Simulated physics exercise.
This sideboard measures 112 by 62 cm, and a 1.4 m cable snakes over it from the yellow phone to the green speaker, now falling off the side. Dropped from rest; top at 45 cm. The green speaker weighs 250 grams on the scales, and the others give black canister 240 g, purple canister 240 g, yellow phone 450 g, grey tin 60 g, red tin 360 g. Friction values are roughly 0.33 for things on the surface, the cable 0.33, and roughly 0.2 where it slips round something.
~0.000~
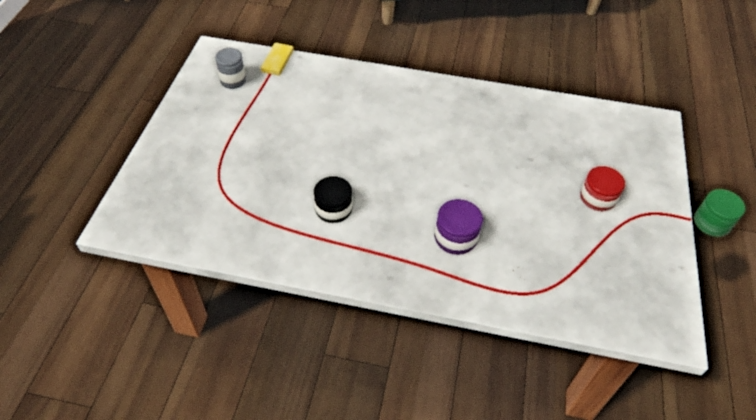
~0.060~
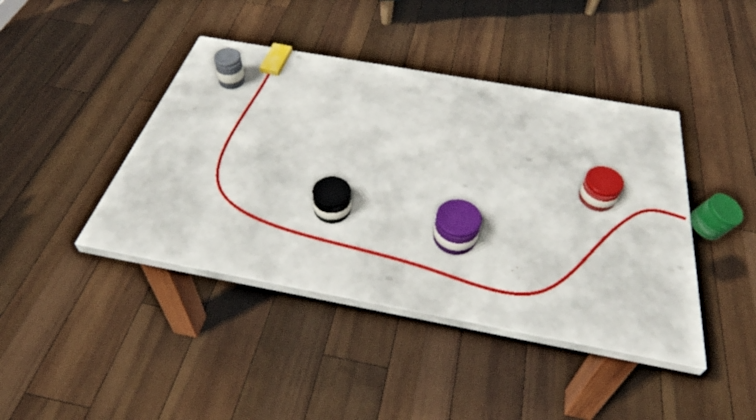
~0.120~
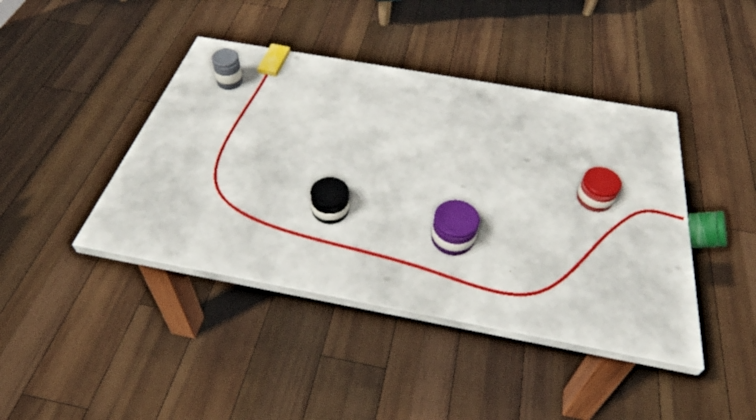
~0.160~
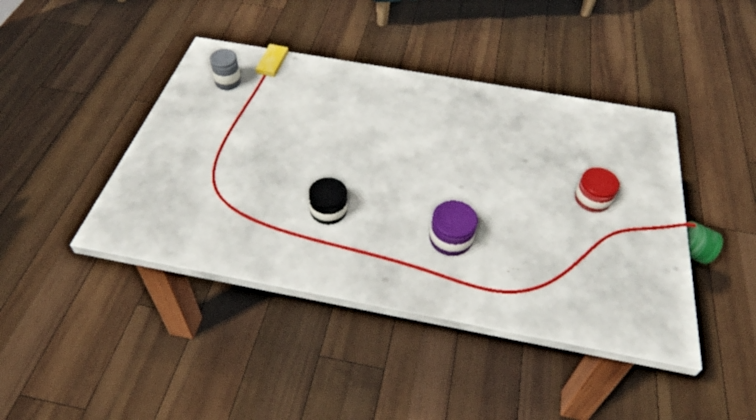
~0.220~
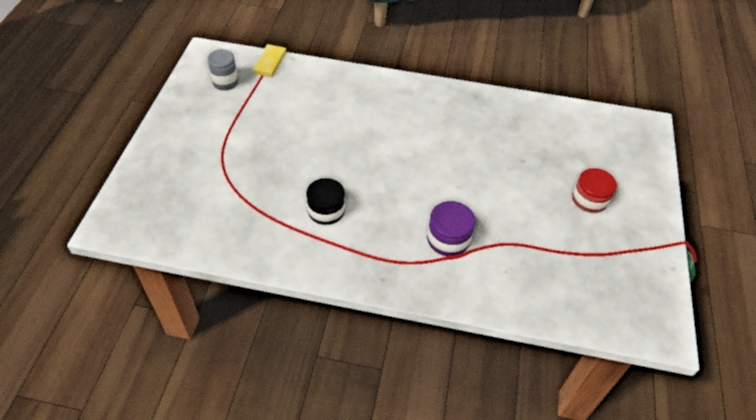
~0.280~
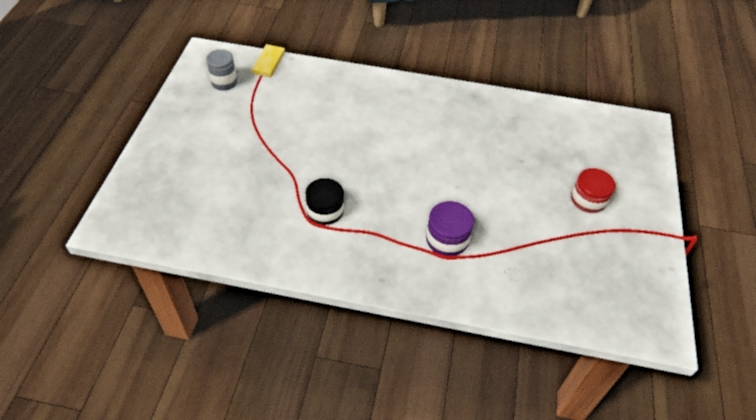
A white marble-patterned sideboard stands on a dark wooden floor, seen from above at an angle, the view drifting very slightly. A red cable curves from a yellow phone at the upper left, past a grey tin, black and purple canisters and a red tin, to a green speaker at the right edge. The speaker drops over the side and out of sight, pulling the cable straighter against the black and purple canisters.
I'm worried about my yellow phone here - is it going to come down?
It is left up there.
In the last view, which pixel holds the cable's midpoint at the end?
I'd say roughly (512, 257) in the last picture.
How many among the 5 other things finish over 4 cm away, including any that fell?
Counted result: 1.
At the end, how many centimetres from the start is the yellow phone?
I'd say around 4 cm for the yellow phone.
At 0.5 s, the cable's tail end at (279, 87); yellow phone 4 cm off its start, green speaker over the edge, black canister 11 cm off its start.
At 0.7 s, the cable's tail end at (279, 87); yellow phone 4 cm off its start, green speaker over the edge, black canister 12 cm off its start.
At 1.0 s, the cable's tail end at (279, 87); yellow phone 4 cm off its start at (275, 68), green speaker over the edge, black canister 12 cm off its start at (375, 160).
At 1.2 s, the cable's tail end at (279, 87); yellow phone 4 cm off its start, green speaker over the edge, black canister 12 cm off its start.
At 2.4 s, the cable's tail end at (279, 87); yellow phone 4 cm off its start at (275, 68), green speaker over the edge, black canister 12 cm off its start at (375, 160), purple canister 1 cm off its start at (453, 213).
